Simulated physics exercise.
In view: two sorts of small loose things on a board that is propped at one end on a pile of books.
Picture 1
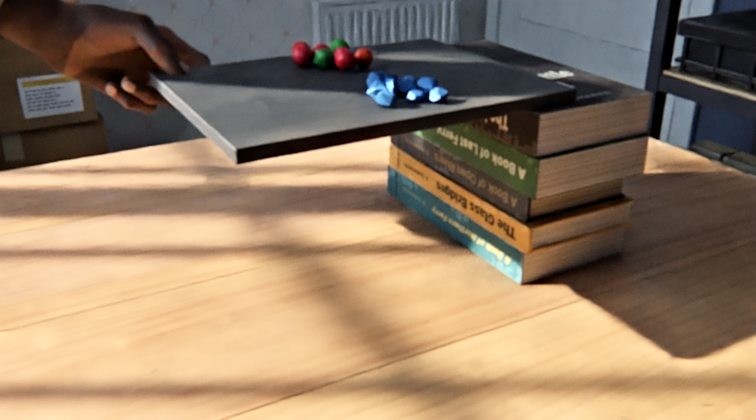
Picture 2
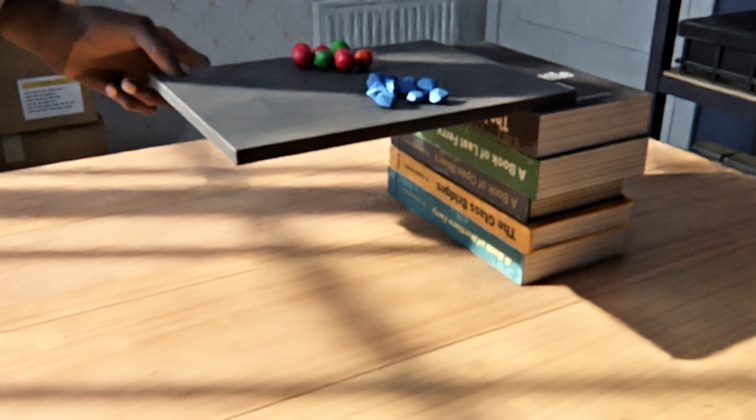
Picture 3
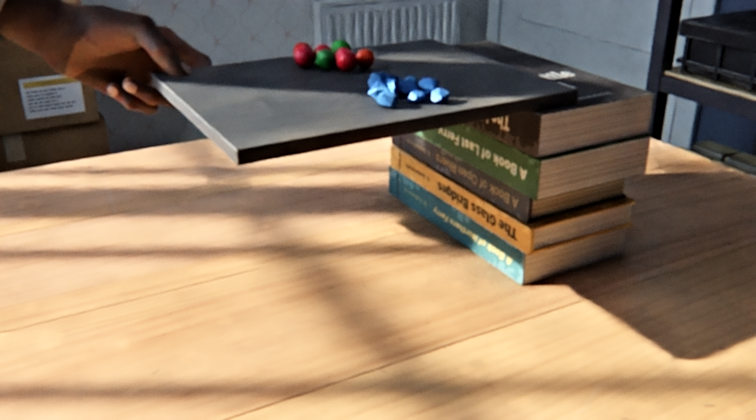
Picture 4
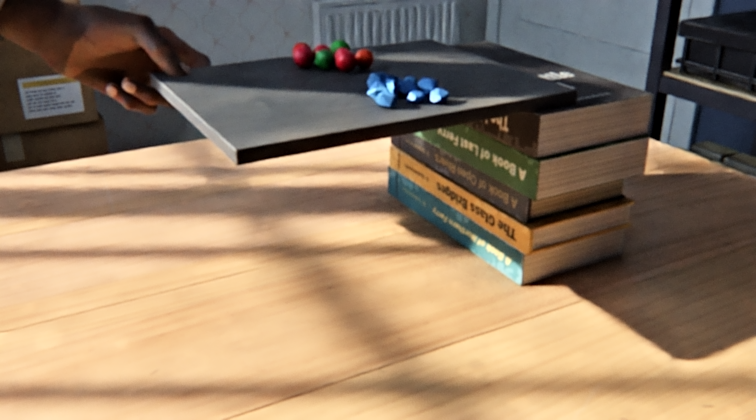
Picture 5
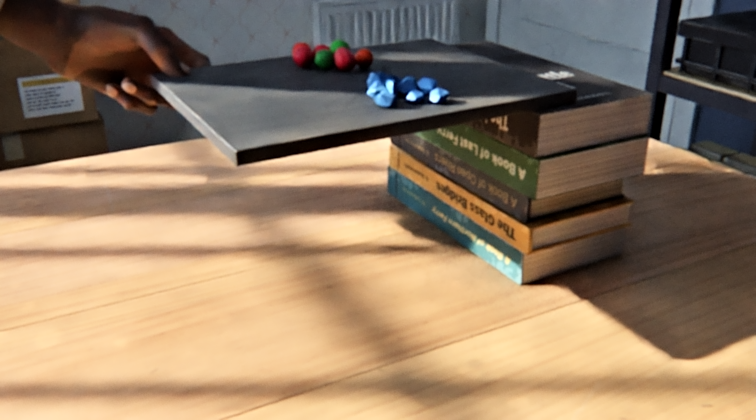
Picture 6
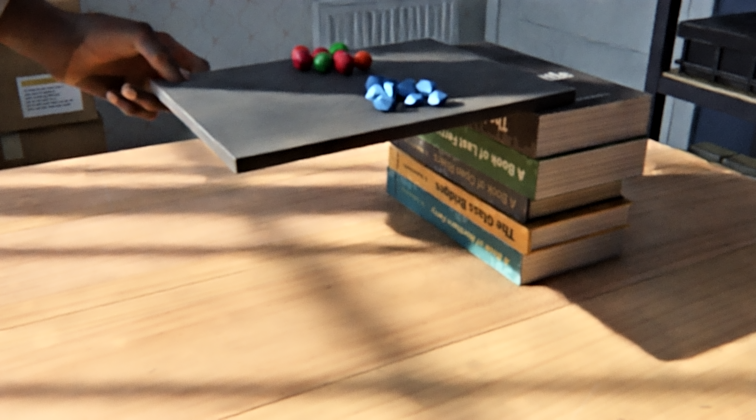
At the start, a hand on the left holds a dark board level, its other end resting on a stack of books, with small red and green balls and some blue lumps on top. The hand then lowers its end very slightly, while the small things stay in place.
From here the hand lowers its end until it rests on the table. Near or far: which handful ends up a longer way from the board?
It is the far handful.
Then, 0.49 s later than the last frame, board sloping at 12°; near handful every one still on the board; far handful every one still on the board.
Then, 1.11 s later than the last frame, board sloping at 26°; near handful every one still on the board; far handful mostly up to a board's length out.
Then, 1.77 s later than the last frame, board sloping at 40°; near handful mostly less than half a board's length out; far handful mostly more than two board lengths out, roughly a quarter gone off the table.
When it is over, board resting at 40°; near handful mostly less than half a board's length out; far handful mostly more than two board lengths out, roughly half gone off the table; the far handful has gone farther.
